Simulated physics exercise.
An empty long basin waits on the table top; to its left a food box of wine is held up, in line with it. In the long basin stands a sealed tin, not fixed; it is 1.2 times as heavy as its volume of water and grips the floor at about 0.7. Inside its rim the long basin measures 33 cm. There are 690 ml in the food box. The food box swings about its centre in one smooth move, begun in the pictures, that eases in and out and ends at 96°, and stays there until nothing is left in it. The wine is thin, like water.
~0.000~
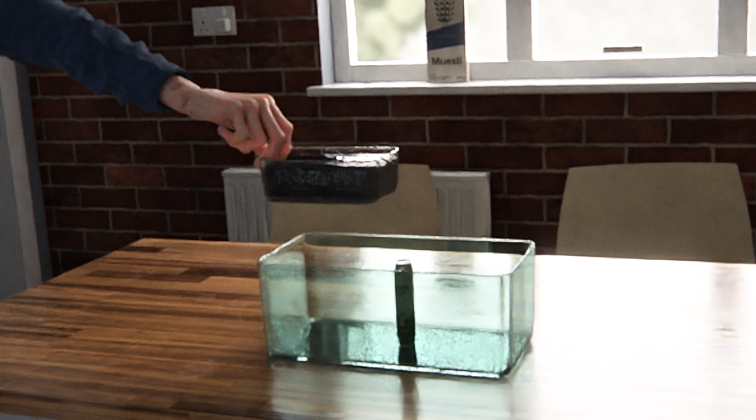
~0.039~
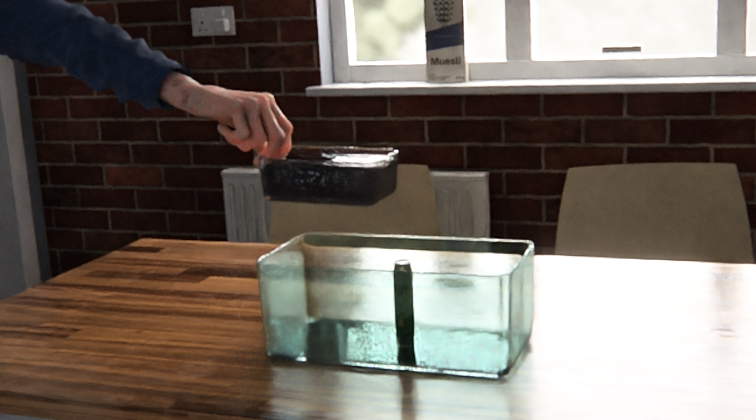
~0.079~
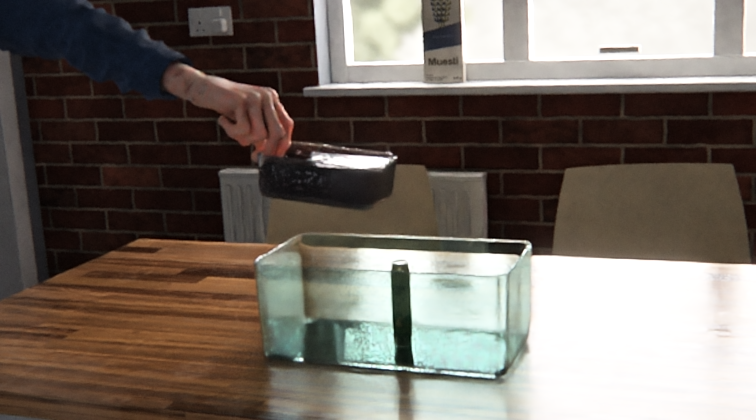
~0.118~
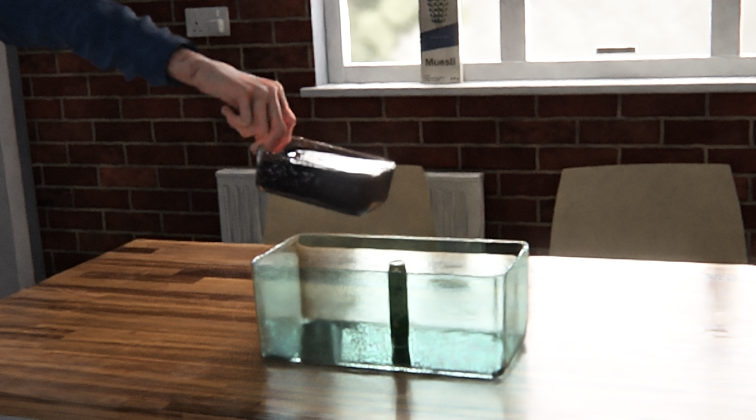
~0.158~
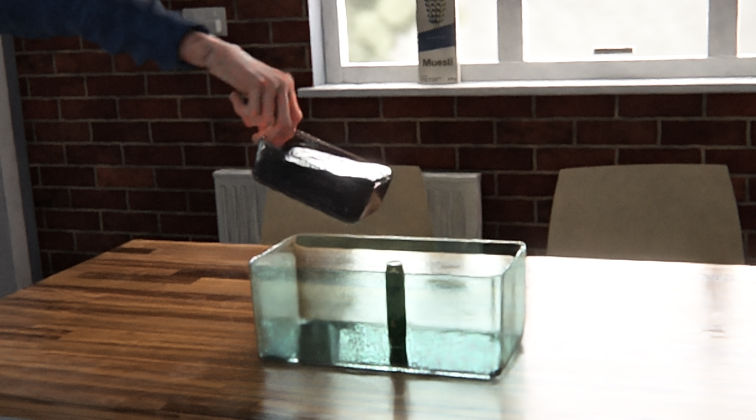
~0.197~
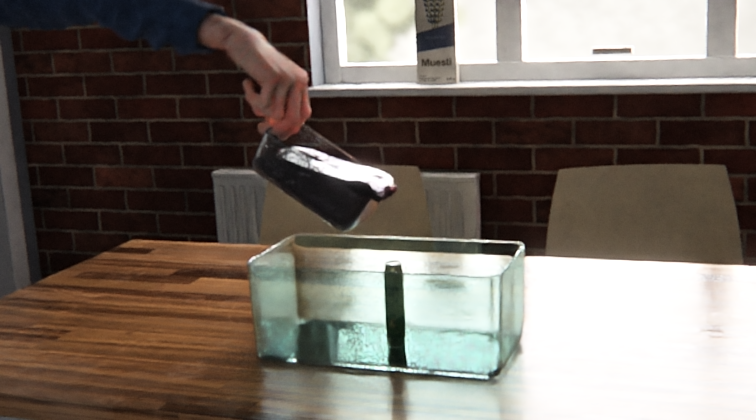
A clear food box of dark wine, gripped by a blue-sleeved person's hand, hangs above a wooden table in a brick-walled room, seen from the front, slightly above table height. Below stands a long, pale green glass basin with a dark upright object, before beige chairs and a bright window. The hand tips the box clockwise, slowly then faster, wine slides over its right edge, and the camera drifts slightly right.
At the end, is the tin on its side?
It stays up.
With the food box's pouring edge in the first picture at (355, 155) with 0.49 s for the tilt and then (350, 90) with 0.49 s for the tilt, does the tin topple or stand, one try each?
First it falls; then it stays up.
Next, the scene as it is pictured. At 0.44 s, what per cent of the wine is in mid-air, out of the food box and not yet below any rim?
Near 22 in a hundred.
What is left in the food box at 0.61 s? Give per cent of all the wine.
Near 2 in a hundred.
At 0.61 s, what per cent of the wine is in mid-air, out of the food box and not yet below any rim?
About 5 per cent.
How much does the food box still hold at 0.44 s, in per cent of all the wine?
Near 10 in a hundred.
Then, 0.44 s in, the tilt is 93° and 10 per cent is still to pour; the tin stands where it began.
Then, 0.61 s in, the tilt is 96° and 2 per cent is still to pour; the tin stands where it began.
Then, 0.79 s in, the tilt is 96° and 1 per cent is still to pour; the tin stands where it began.
Then, 0.99 s in, the tilt is 96° and 0 per cent is still to pour; the tin stands where it began.
Finally, the tin stands where it began.
